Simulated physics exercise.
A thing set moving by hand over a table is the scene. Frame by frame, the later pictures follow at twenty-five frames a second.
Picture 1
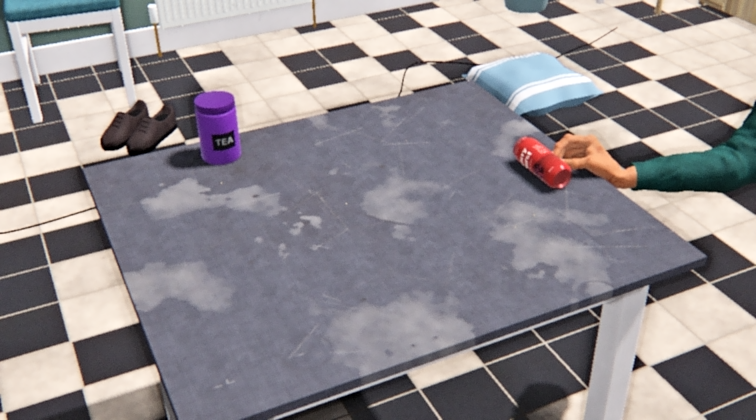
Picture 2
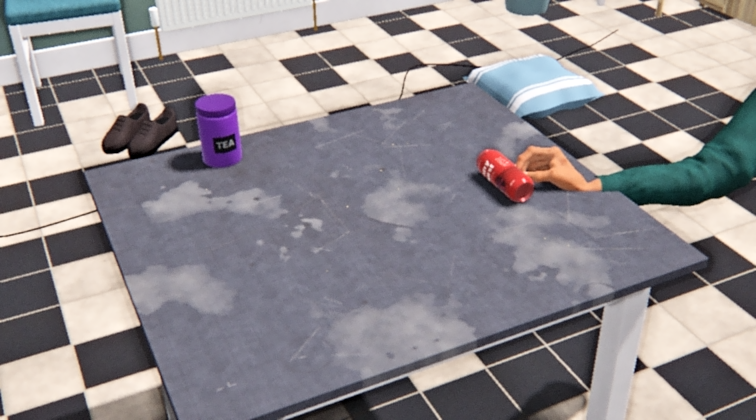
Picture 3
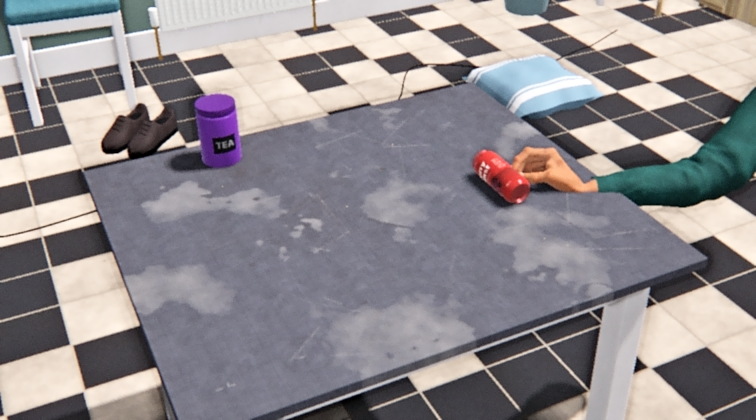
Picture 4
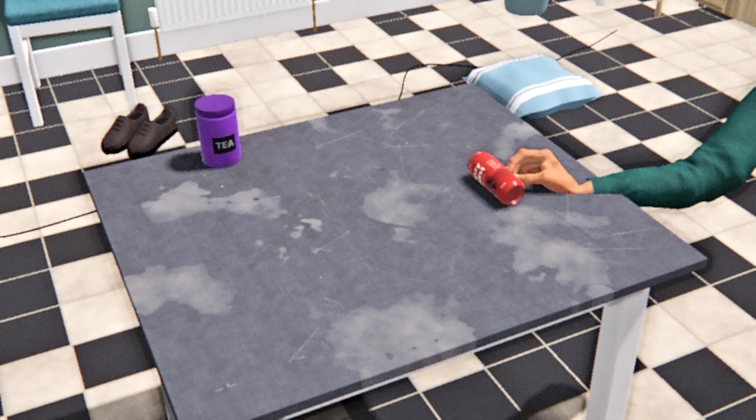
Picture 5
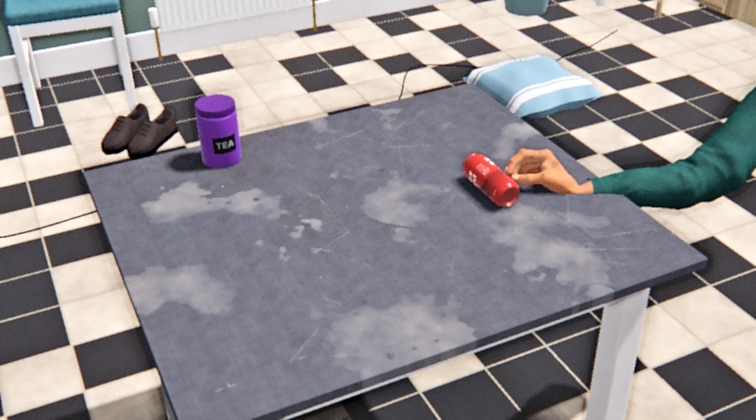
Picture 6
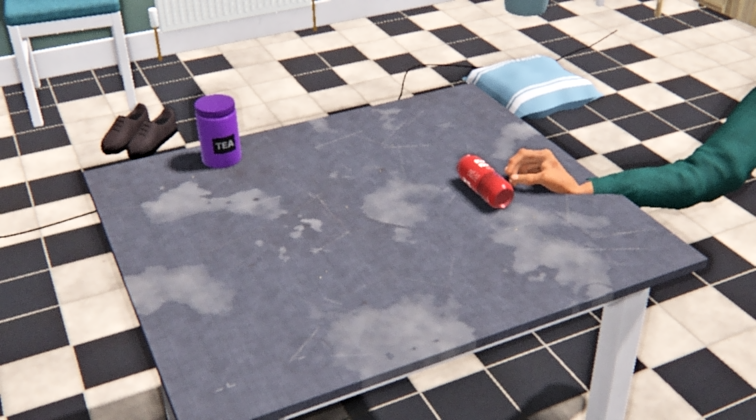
On a gray table, a hand moves a red can left, and it rolls slightly farther.
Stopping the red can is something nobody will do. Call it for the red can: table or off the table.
Table.
Then, 0.20 s on from there, red can shifted about its own width near (461, 188).
Then, 0.40 s on from there, red can shifted well along near (440, 194).
Then, 0.80 s on from there, red can shifted well along near (413, 201).
In the end, moved from the start, red can. At the end, from the last picture's camera, red can near (404, 204).
